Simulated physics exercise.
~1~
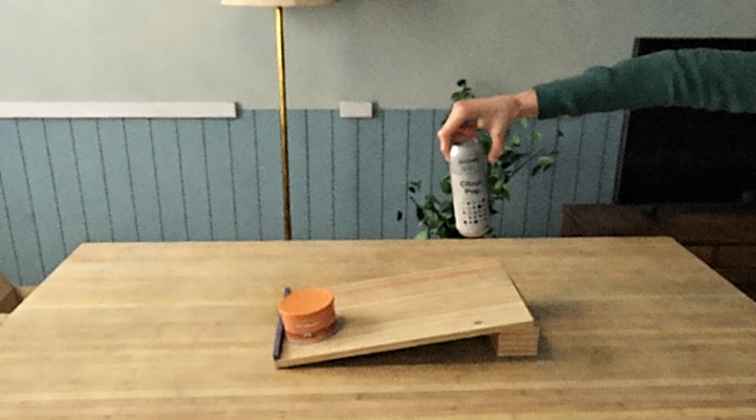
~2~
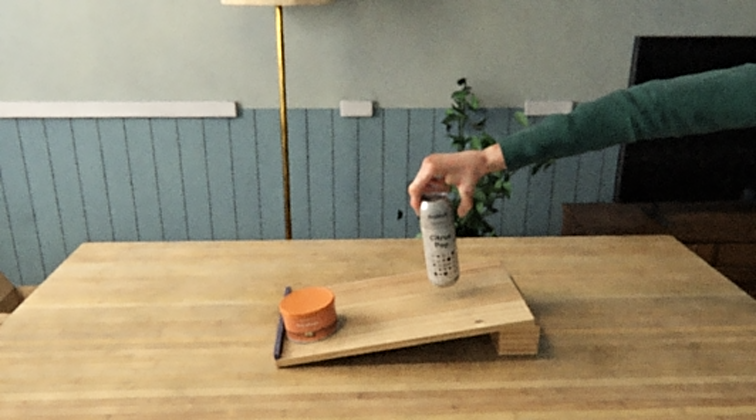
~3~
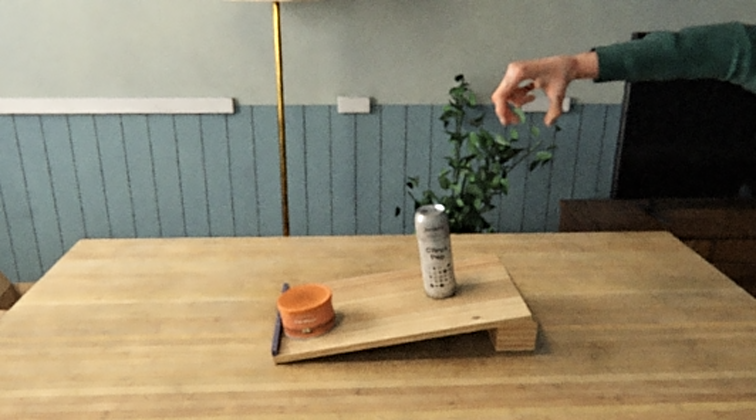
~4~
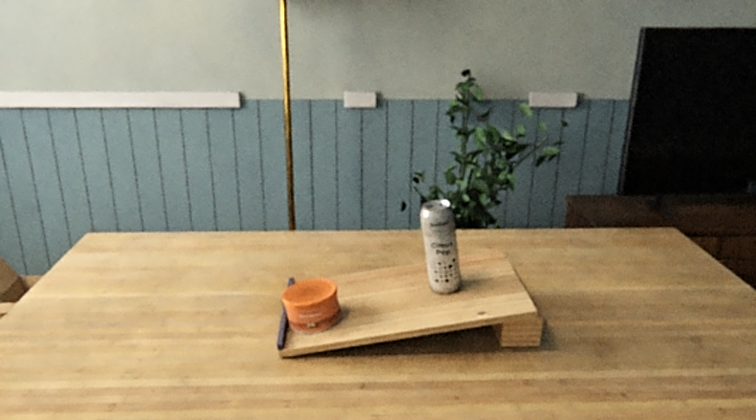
On a wooden table in a room with blue panelling, a board slopes down to the left from a block, with an orange tub near its low end. A hand in a green sleeve holds a white can above the board. The hand lowers the can, moving it slightly left, and sets it on the upper part of the slope. It then lets go and draws back to the right, leaving the can leaning a little. With the hand out of view, the can and the tub both rest on the board.
